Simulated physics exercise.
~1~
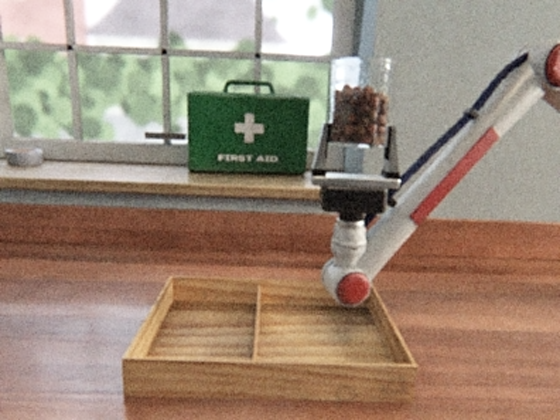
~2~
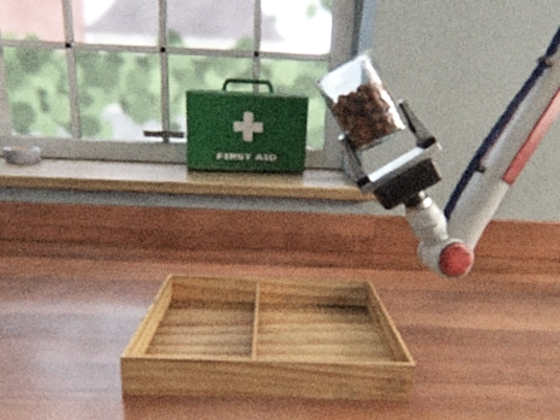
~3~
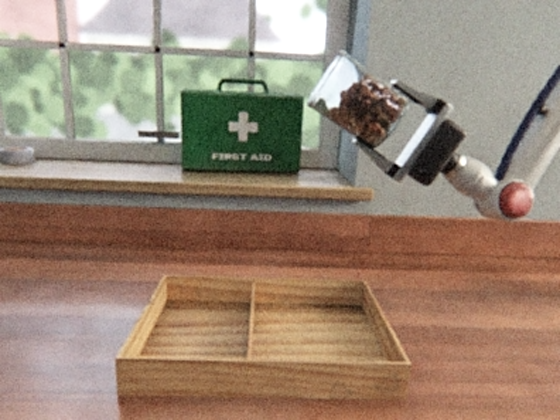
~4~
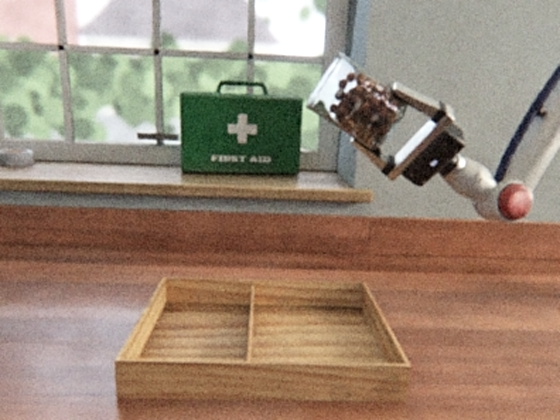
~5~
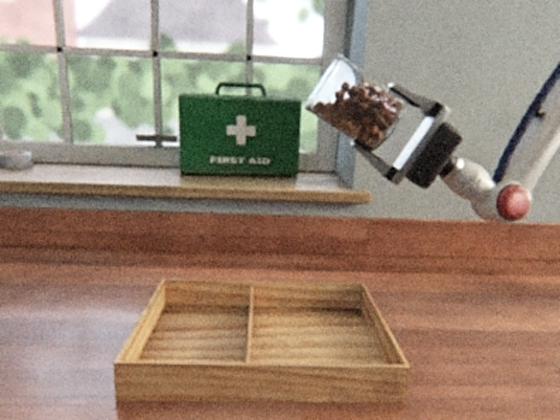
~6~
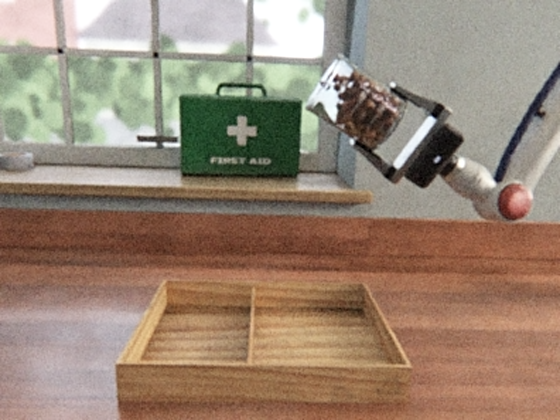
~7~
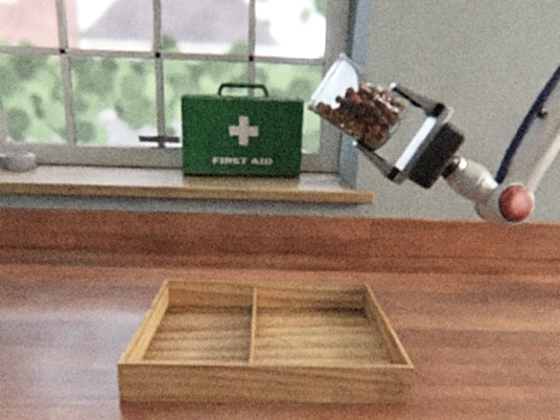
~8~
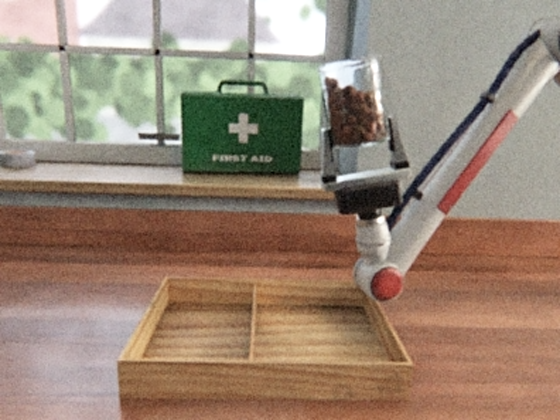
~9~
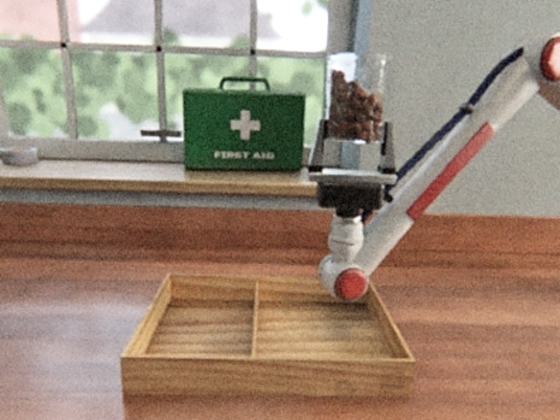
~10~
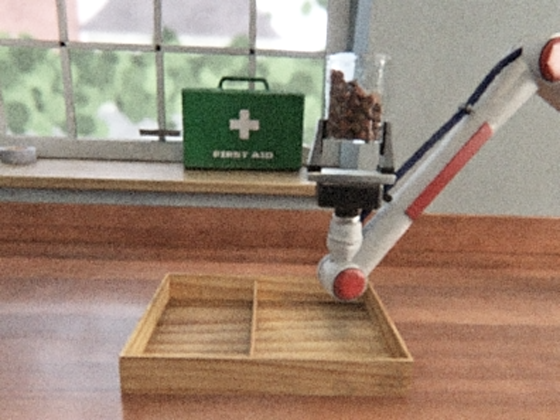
A white and red robot arm reaches in from the right, holding a clear cup of brown hazelnuts upright above a wooden table, seen from the front by a slightly swaying camera. Below sits a shallow wooden tray split in two, and behind it a green first aid box rests on a windowsill to the left. The arm swings the cup rightward and tips it steeply to the left. Held there, the cup rolls while the nuts tumble inside. It then swings back left and stands upright, with the nuts still inside and the tray empty.
